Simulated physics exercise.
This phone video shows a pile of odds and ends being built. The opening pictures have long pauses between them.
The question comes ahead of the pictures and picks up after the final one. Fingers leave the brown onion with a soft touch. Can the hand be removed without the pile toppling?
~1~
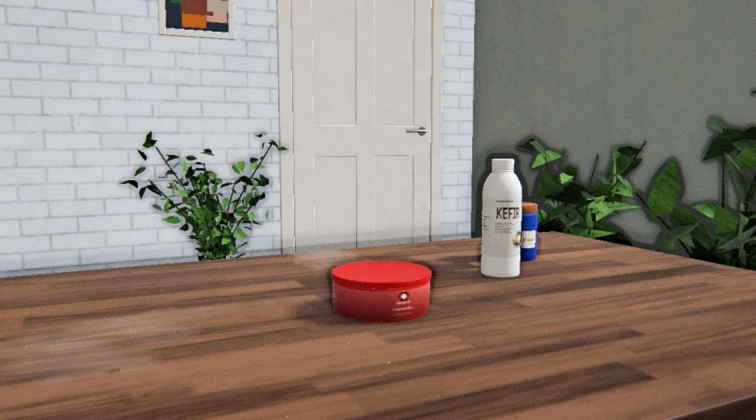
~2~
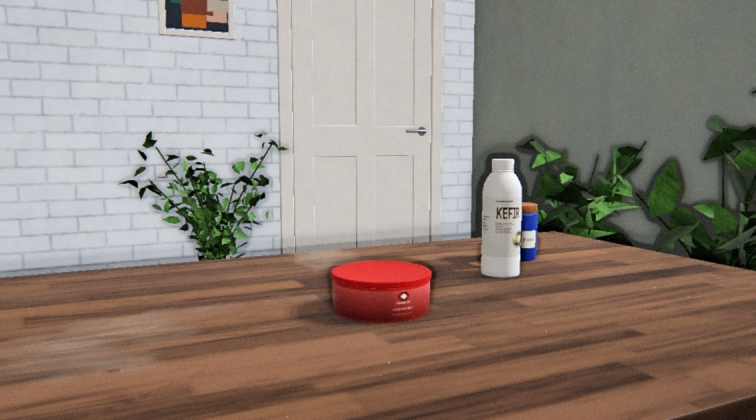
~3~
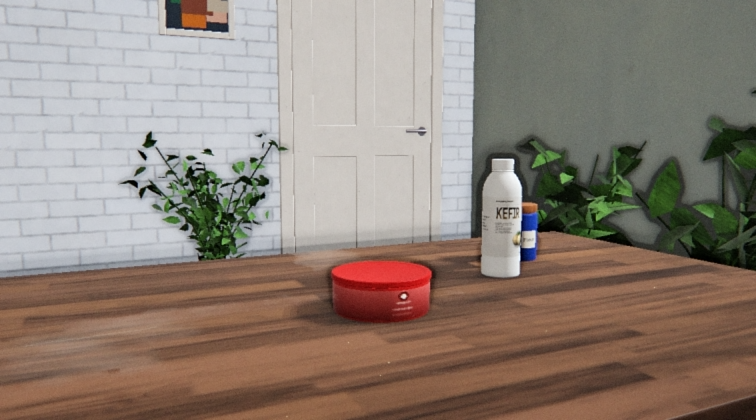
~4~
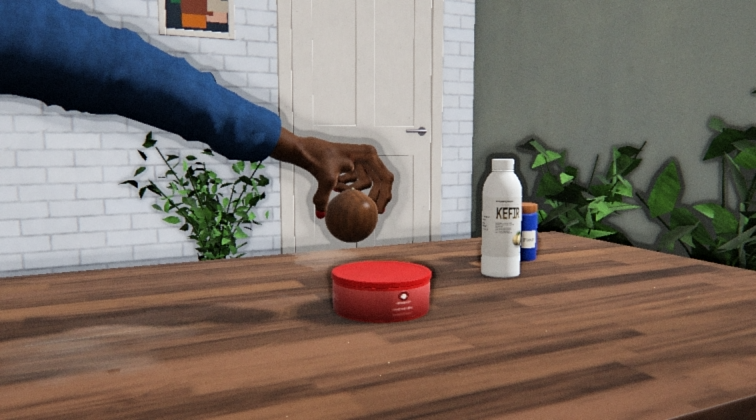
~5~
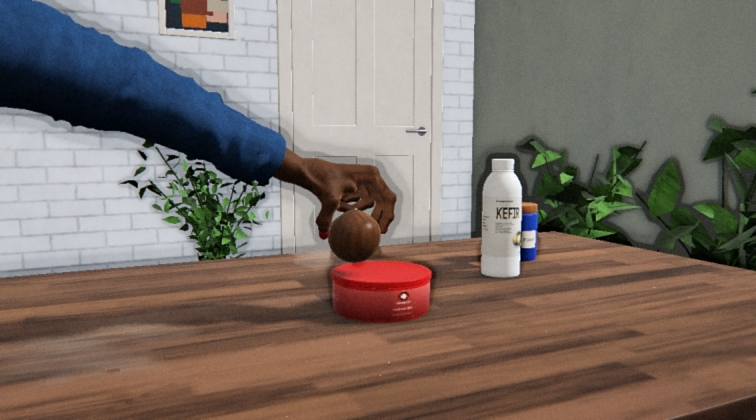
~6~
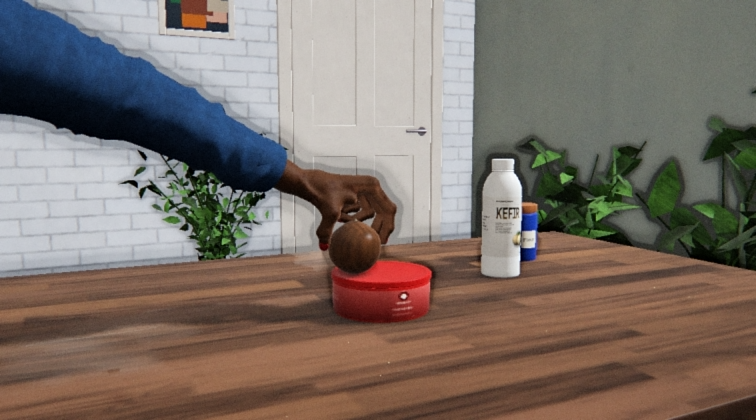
Yes - my guess: It stays upright.
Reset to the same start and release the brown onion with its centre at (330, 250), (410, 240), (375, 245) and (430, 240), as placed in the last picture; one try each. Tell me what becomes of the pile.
The pile goes down on try one, does not fall on try two, does not fall on try three and goes down on try four.
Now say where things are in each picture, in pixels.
In the first frame, the last thing is not in view yet; red tub (381, 290).
In the second frame, the last thing is not in view yet.
In the third frame, the last thing is not in view yet; white bottle (502, 217).
The fourth frame shows on its way; brown onion (352, 216); red tub (381, 290).
The fifth frame shows on its way; brown onion (355, 236).
The sixth frame shows set down, still held; brown onion (355, 247); white bottle (502, 217).
Then, 0.30 s later than the last frame, all is still.
Then, 0.70 s later than the last frame, brown onion resting near (355, 248).
When it is over, all 4 as before. End places, in pixels of the last picture, brown onion near (355, 248). The pile stays up.
